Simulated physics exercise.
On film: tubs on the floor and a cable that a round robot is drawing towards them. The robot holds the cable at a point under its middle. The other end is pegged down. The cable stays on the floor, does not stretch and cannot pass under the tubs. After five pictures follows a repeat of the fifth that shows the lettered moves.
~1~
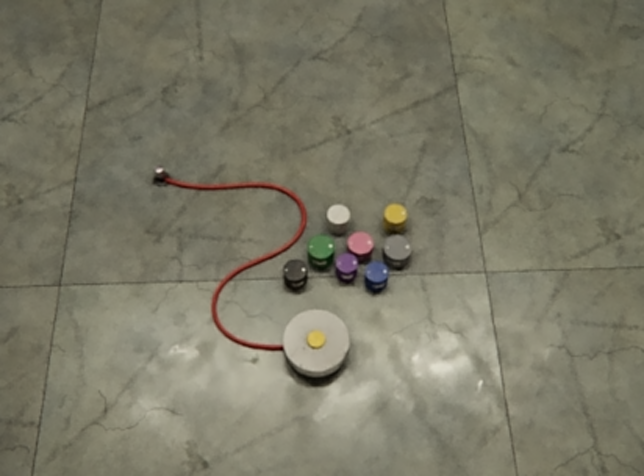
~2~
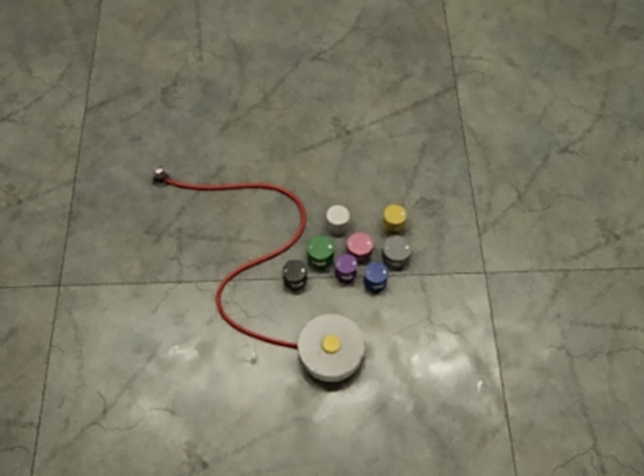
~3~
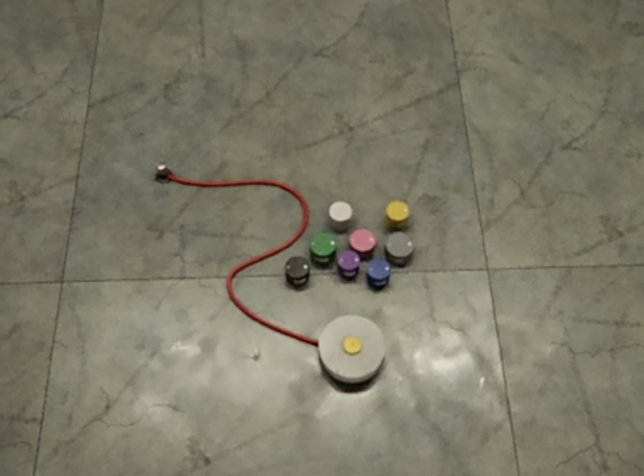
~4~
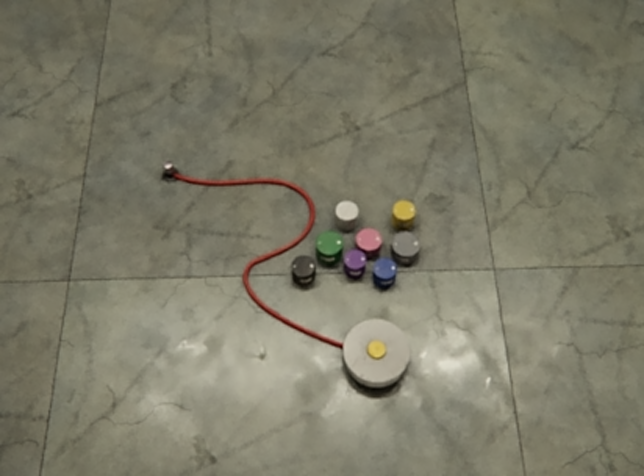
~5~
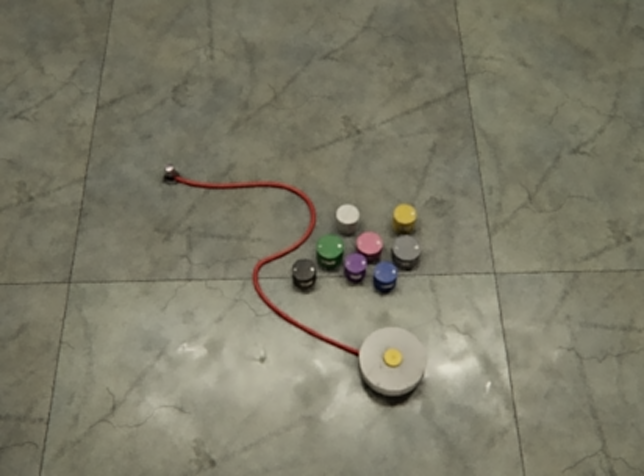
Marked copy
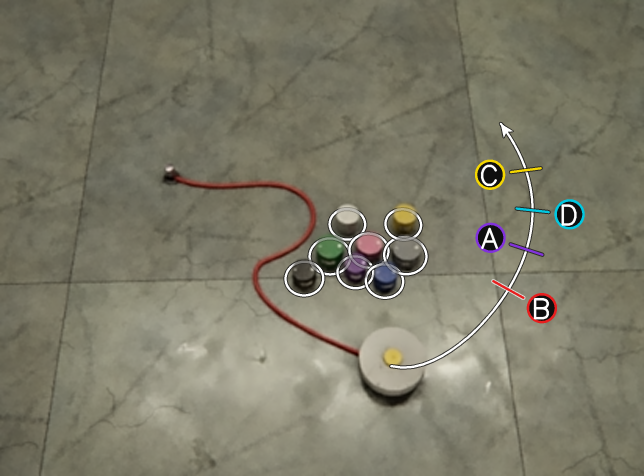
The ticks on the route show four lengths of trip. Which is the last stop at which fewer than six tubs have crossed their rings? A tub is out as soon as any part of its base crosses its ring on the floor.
At D, and not beyond.
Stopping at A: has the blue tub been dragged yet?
No.
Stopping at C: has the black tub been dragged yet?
Yes.
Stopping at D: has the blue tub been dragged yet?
Yes.
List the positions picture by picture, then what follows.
The first picture shows white tub (338, 220); pink tub (360, 247); black tub (295, 275).
The second picture shows robot (331, 348); blue tub (376, 277).
The third picture shows robot (352, 350); yellow tub (397, 216).
The fourth picture shows robot (376, 354); green tub (329, 248).
The fifth picture shows robot (392, 362); white tub (348, 219); pink tub (369, 247); black tub (304, 274).
On the copy, A at (527, 250); B at (508, 289); C at (526, 170); D at (533, 210); the route from (391, 366) via (521, 264) to (501, 124).
On D. First, robot (473, 330).
Then, robot (521, 265).
Finally, robot (535, 205); green tub (334, 249); purple tub (356, 263); black tub (310, 257); blue tub (383, 261); two over the rings.
By contrast, A is within the limit but short; B is within the limit but short; C has seven over the rings.
